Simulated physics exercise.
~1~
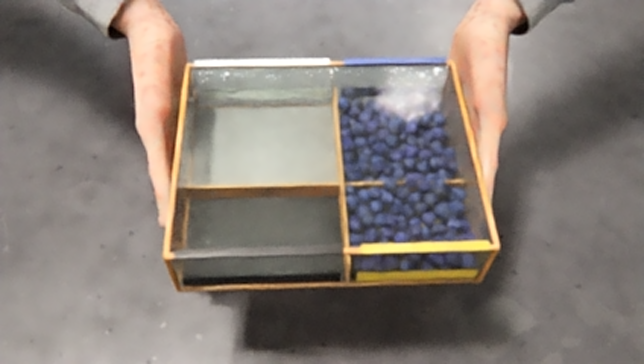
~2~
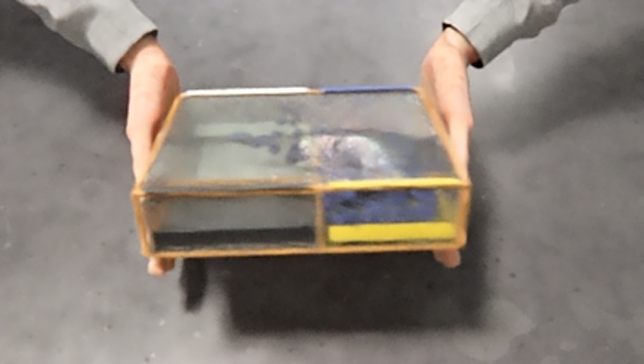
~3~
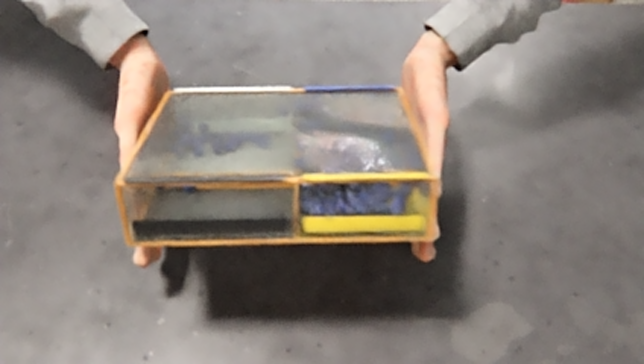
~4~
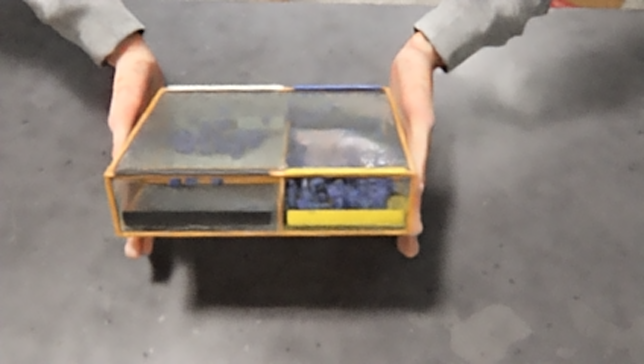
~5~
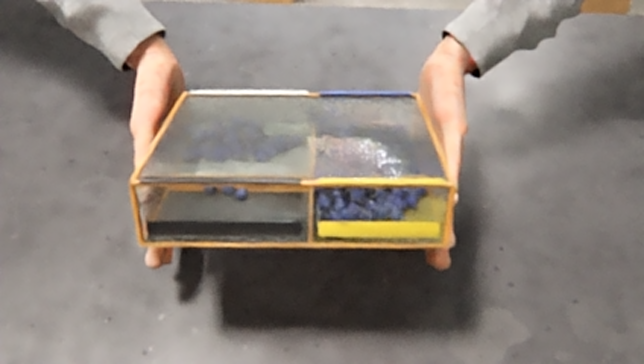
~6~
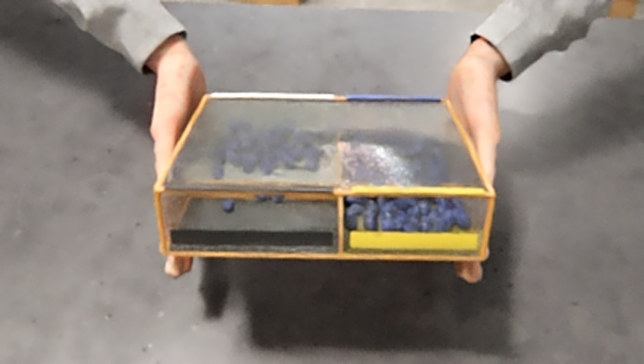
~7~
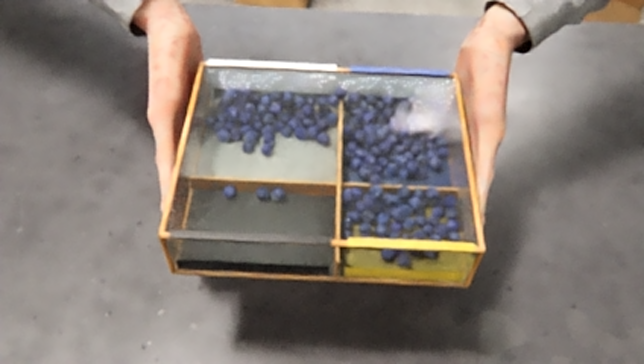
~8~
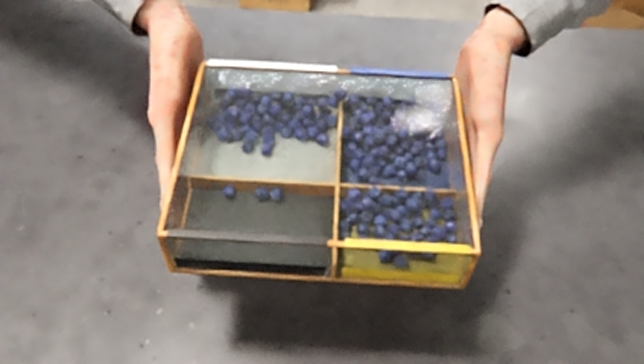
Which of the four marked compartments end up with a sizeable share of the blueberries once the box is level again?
The blue, white and yellow compartments each end up with a sizeable share of the berries. The black one at the front left holds only a few stray berries.
